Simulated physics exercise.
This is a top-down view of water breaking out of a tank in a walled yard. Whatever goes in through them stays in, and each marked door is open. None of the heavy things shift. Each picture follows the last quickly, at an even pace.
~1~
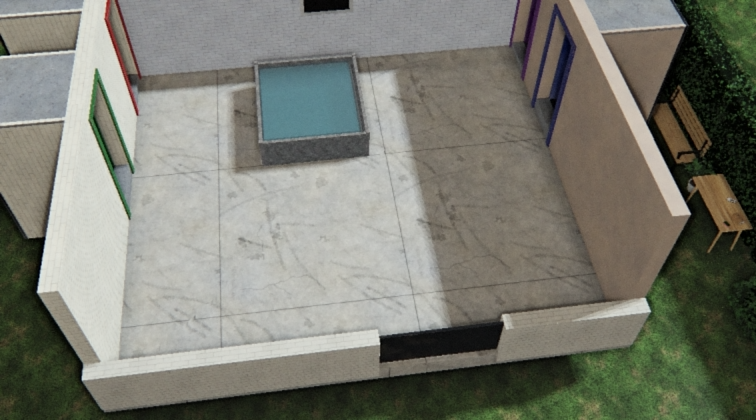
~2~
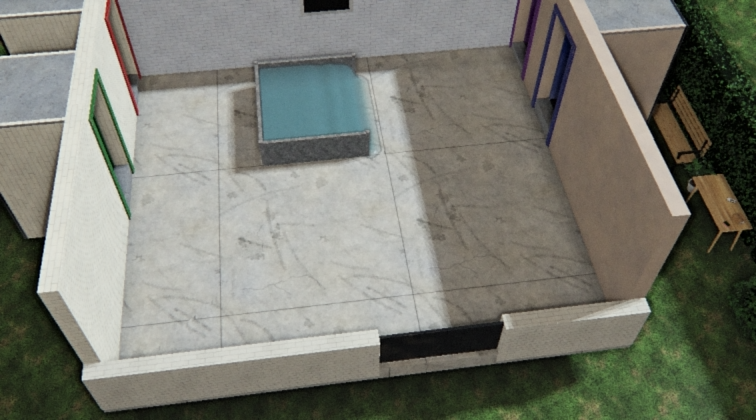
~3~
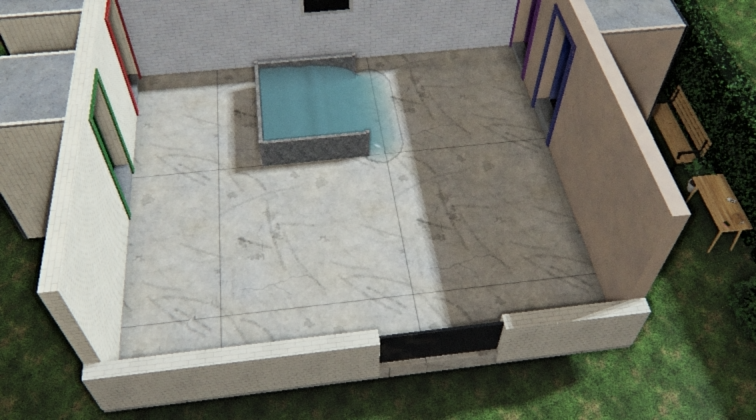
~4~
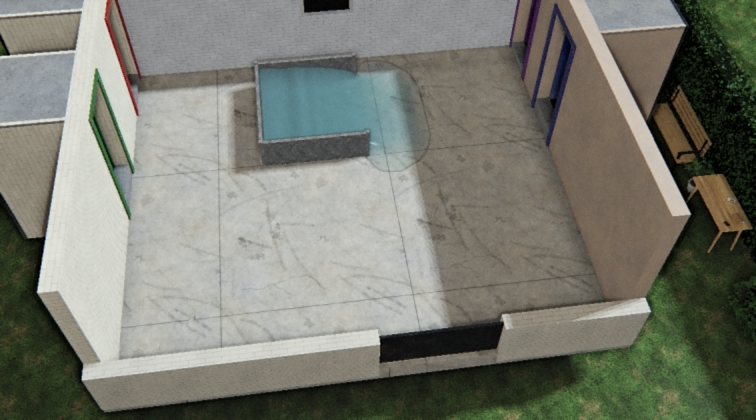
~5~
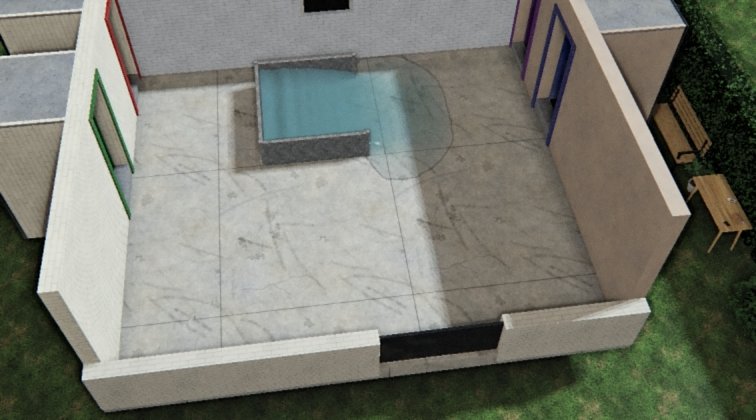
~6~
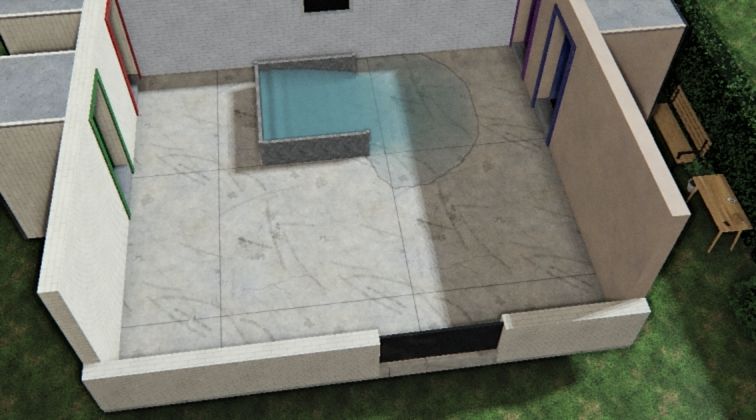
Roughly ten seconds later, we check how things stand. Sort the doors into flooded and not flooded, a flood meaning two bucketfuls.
Sorted: Purple door - flooded; green door - not flooded; blue door - not flooded; red door - not flooded.
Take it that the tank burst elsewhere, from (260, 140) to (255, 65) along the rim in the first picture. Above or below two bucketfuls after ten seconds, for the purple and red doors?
Lab note: Purple door sits below the threshold; red door tops the threshold.
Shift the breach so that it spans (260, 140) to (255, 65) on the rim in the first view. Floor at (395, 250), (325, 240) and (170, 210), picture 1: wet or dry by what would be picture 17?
Taking the points in order: Unwetted, unwetted and swamped.
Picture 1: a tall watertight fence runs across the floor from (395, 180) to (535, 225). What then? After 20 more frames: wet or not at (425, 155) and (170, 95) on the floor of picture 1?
As listed: Awash, no water.
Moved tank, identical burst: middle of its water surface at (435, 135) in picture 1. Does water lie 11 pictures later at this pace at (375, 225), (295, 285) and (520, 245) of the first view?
Check in sequence: Still parched, still parched, soaked through.
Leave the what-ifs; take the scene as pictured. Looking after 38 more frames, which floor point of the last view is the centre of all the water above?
My reading is close to (450, 172).
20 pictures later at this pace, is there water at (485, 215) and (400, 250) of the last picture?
Result, in the order given: Wetted / not wetted.
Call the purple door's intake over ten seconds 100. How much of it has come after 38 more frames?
Working it through, I arrive at 100 %.
A moment on, water covers 25 % of the floor; the purple door wet at the sill, nothing in, the green door not reached, the blue door wet at the sill, nothing in, the red door not reached.
Next, water covers 30 % of the floor; the purple door over two buckets in, the green door not reached, the blue door wet at the sill, nothing in, the red door not reached.
Then, water covers 35 % of the floor; the purple door far over two buckets in, the green door not reached, the blue door wet at the sill, nothing in, the red door not reached.
Later, water covers 50 % of the floor; the purple door far over two buckets in, the green door not reached, the blue door wet at the sill, nothing in, the red door not reached.
In the end, water covers 75 % of the floor; the purple door far over two buckets in, the green door not reached, the blue door wet at the sill, nothing in, the red door wet at the sill, nothing in.
